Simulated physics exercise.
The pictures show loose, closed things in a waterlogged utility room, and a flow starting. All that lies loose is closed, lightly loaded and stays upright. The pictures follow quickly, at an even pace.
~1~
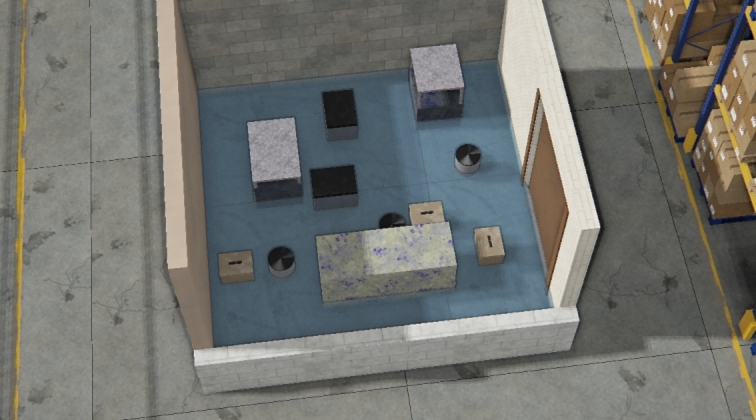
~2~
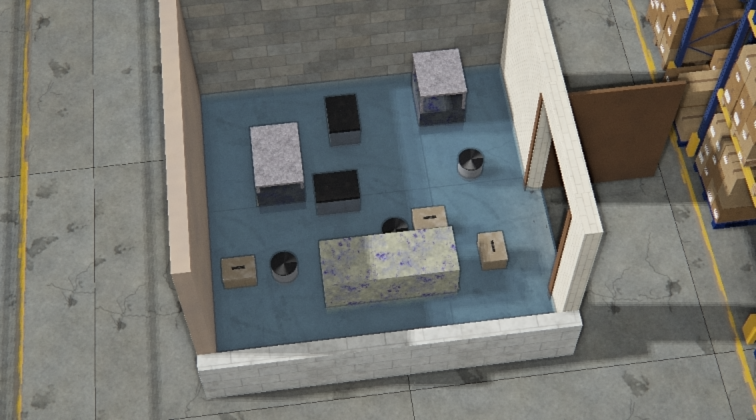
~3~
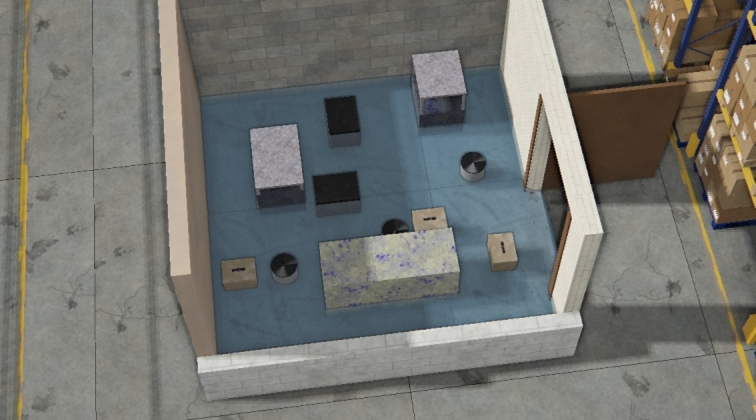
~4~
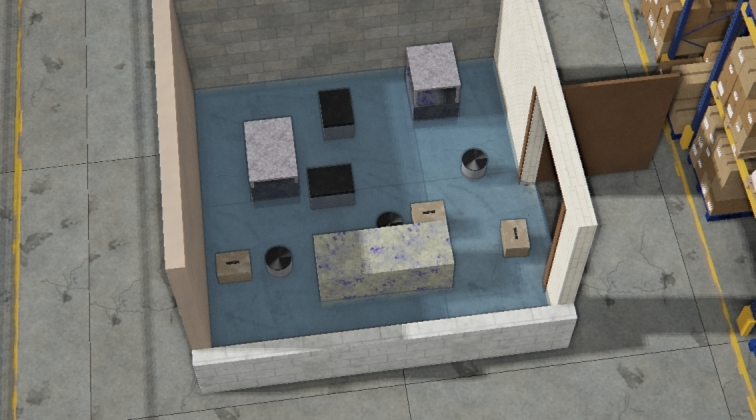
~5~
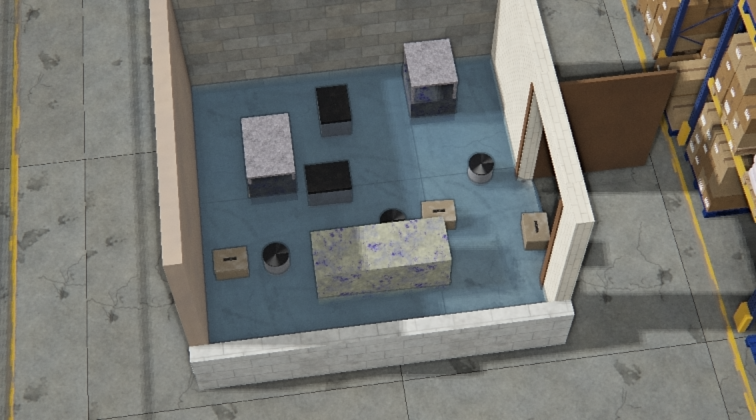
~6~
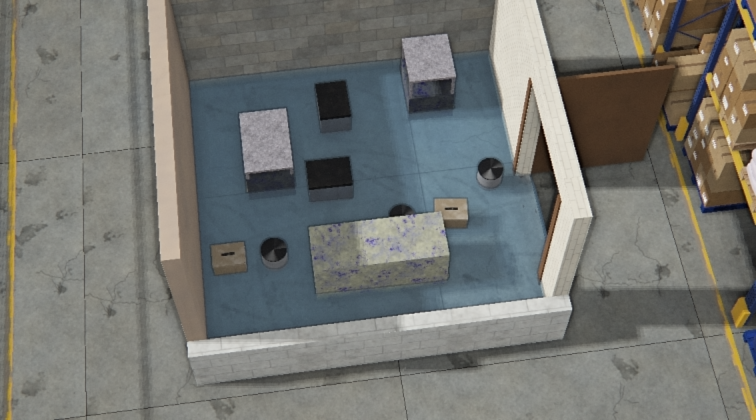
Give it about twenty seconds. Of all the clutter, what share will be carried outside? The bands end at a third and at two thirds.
Share: Two thirds or more.
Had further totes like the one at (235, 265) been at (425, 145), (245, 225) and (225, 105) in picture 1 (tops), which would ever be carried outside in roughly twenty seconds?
In that order: Carried outside, inside, left behind.
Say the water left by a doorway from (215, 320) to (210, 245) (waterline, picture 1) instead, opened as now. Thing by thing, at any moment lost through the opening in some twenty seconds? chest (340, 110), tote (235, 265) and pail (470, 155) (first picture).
One after the other: Kept in, through, kept in.
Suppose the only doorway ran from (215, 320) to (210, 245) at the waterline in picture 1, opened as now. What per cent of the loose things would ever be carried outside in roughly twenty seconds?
Close to 80 %.
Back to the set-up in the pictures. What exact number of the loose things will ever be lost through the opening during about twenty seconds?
The number is 6.
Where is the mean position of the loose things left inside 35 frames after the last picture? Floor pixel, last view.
At about (317, 307).
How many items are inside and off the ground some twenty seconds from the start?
That makes 1.
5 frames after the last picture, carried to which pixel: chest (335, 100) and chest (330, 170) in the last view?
Close to (360, 112) and (369, 174).
A moment on, 3 of 8 are out; 5 afloat.
Next, 4 of 8 are out; 4 afloat.
Later, 6 of 8 are out; 1 afloat.
In the end, 6 of 8 are out; 1 afloat.
